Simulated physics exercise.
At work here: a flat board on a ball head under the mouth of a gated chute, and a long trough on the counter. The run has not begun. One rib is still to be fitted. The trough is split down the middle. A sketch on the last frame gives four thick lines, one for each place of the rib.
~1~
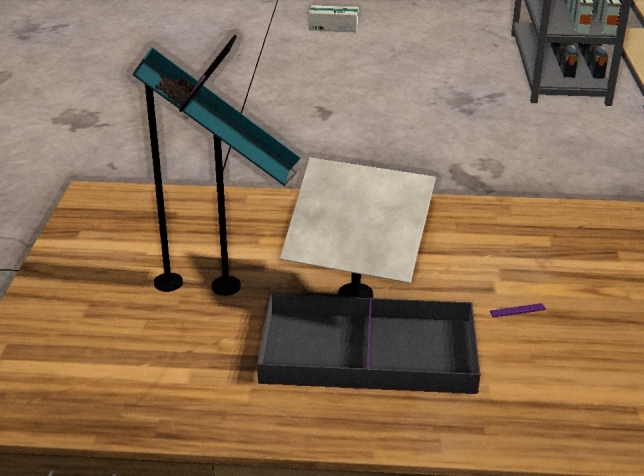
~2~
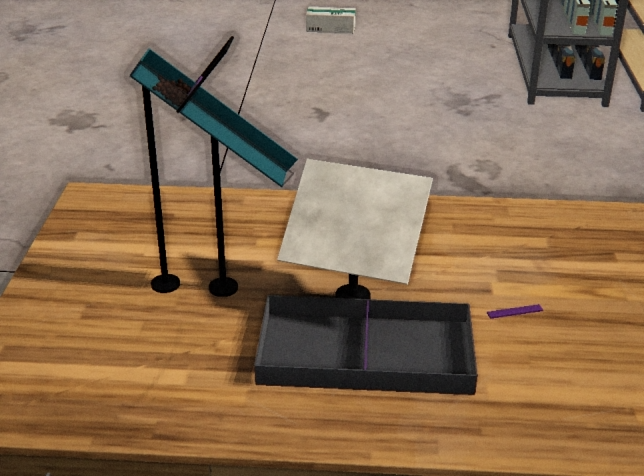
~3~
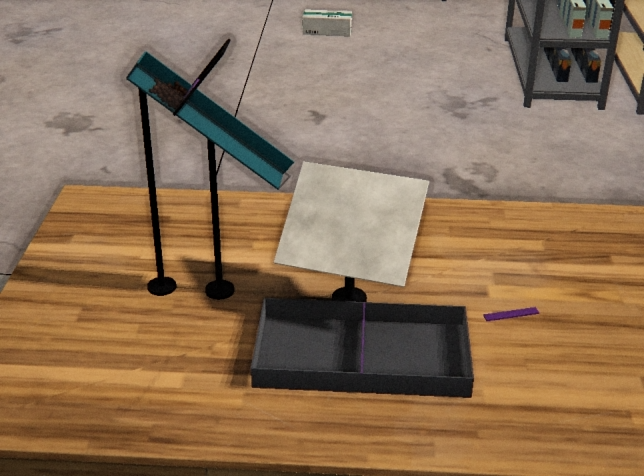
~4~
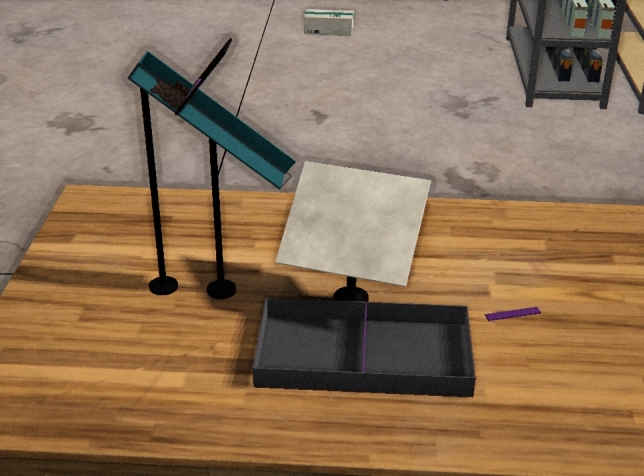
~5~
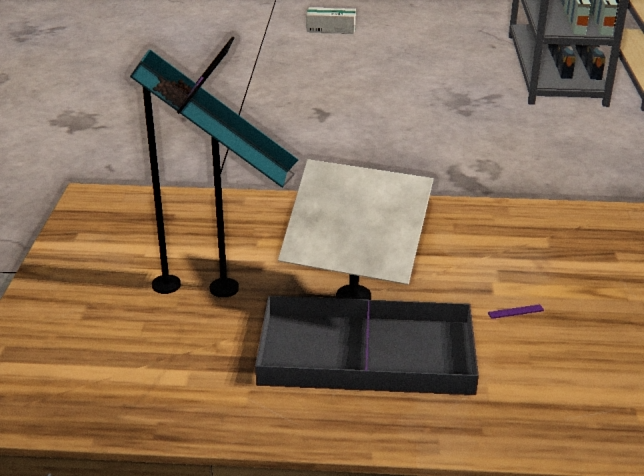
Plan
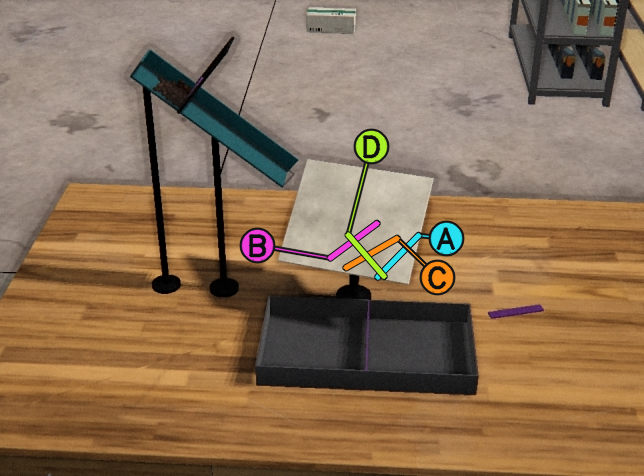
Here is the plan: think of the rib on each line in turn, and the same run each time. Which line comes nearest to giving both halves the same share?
Go for D.
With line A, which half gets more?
More lands on the left.
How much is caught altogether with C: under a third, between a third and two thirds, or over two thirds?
Over two thirds.
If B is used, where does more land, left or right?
The left half.
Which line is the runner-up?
That is line A.
On the marked copy, line A from (418, 235) to (377, 277); line B from (377, 223) to (330, 258); line C from (397, 238) to (345, 267); line D from (348, 234) to (384, 276).
If A is chosen, of what is caught, most in the left half, about a quarter in the right.
If B is chosen, of what is caught, most in the left half, a small part in the right.
If C is chosen, of what is caught, nearly all in the left half, a small part in the right.
If D is chosen, of what is caught, about half in the left half, about half in the right.
